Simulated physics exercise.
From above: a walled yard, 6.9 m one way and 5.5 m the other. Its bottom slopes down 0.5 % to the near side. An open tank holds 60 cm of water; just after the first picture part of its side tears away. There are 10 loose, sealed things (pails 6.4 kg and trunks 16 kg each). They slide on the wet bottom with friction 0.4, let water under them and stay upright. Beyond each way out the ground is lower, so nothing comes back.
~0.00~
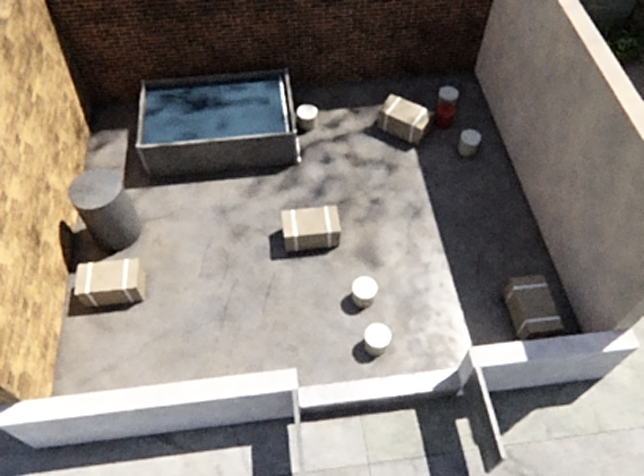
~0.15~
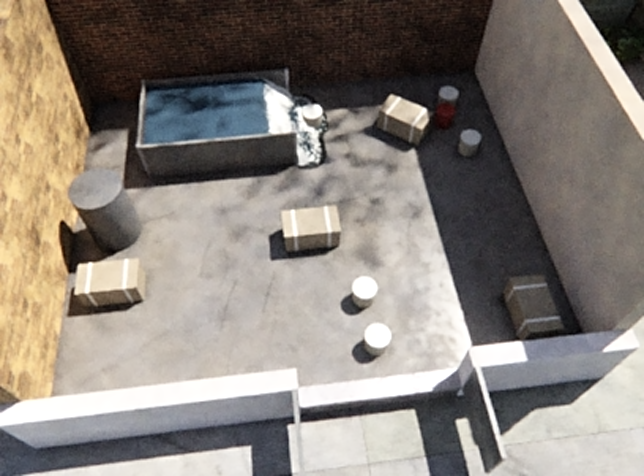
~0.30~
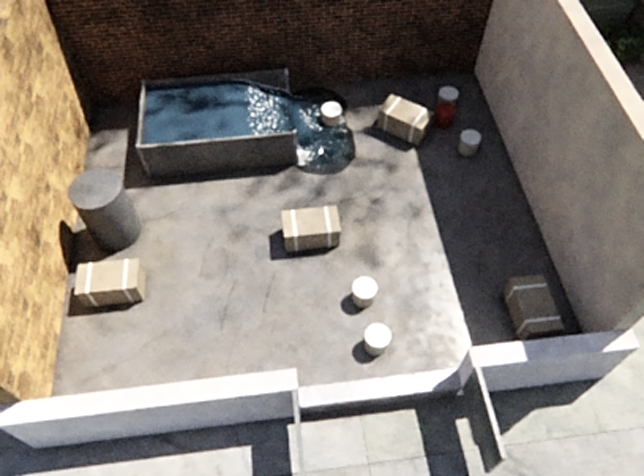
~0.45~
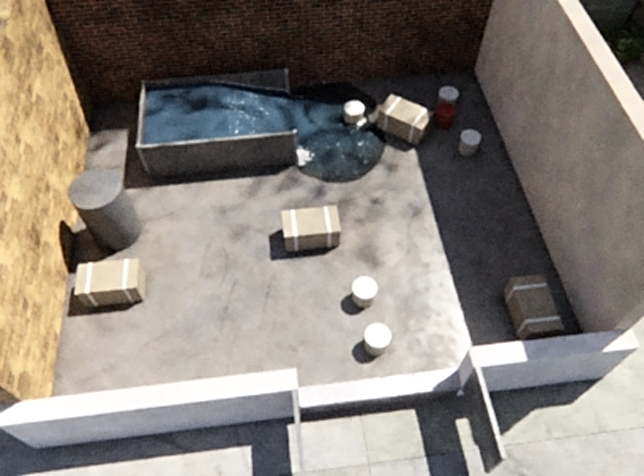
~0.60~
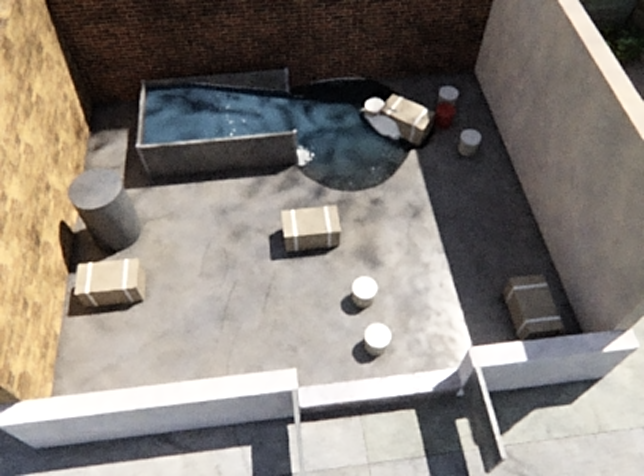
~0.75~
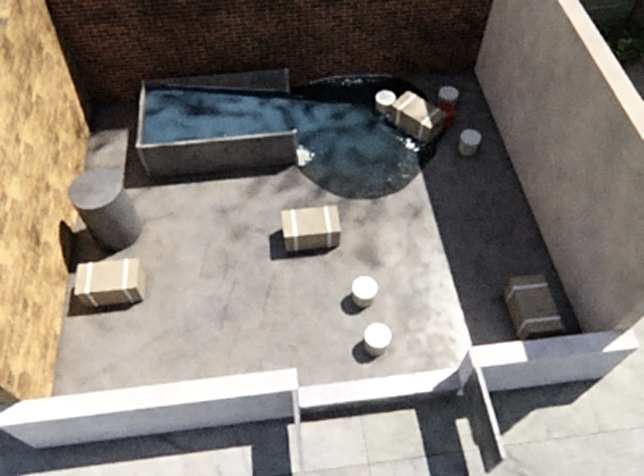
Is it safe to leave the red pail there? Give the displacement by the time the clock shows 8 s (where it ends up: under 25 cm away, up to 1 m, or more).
The red pail gets carried off.
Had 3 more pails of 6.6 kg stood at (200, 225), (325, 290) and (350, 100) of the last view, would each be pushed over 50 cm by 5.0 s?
In that order: Under, short of it, past it.
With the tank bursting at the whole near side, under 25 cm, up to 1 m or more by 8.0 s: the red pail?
Then the red pail holds its place.
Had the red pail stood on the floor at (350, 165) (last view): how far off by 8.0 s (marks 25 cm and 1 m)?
It travels far.
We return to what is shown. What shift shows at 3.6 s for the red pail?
Roughly 140 cm by then.
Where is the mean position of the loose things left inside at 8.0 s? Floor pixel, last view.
At about (296, 291).
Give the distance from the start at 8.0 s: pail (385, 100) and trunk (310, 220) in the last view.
In that order: 300 cm, 0 cm.
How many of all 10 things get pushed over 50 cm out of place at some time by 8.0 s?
That makes 8.
After 1.6 s the red pail is near (487, 101), 0.8 m from its start, aground; 0 of 10 are out; 3 afloat.
After 3.6 s the red pail is near (499, 167), 1.5 m from its start, afloat; 0 of 10 are out; 6 afloat.
After 5.6 s the red pail is near (500, 316), 3.8 m from its start, afloat; 0 of 10 are out; 6 afloat.
After 8.0 s the red pail has gone out; 3 of 10 are out; 1 afloat.
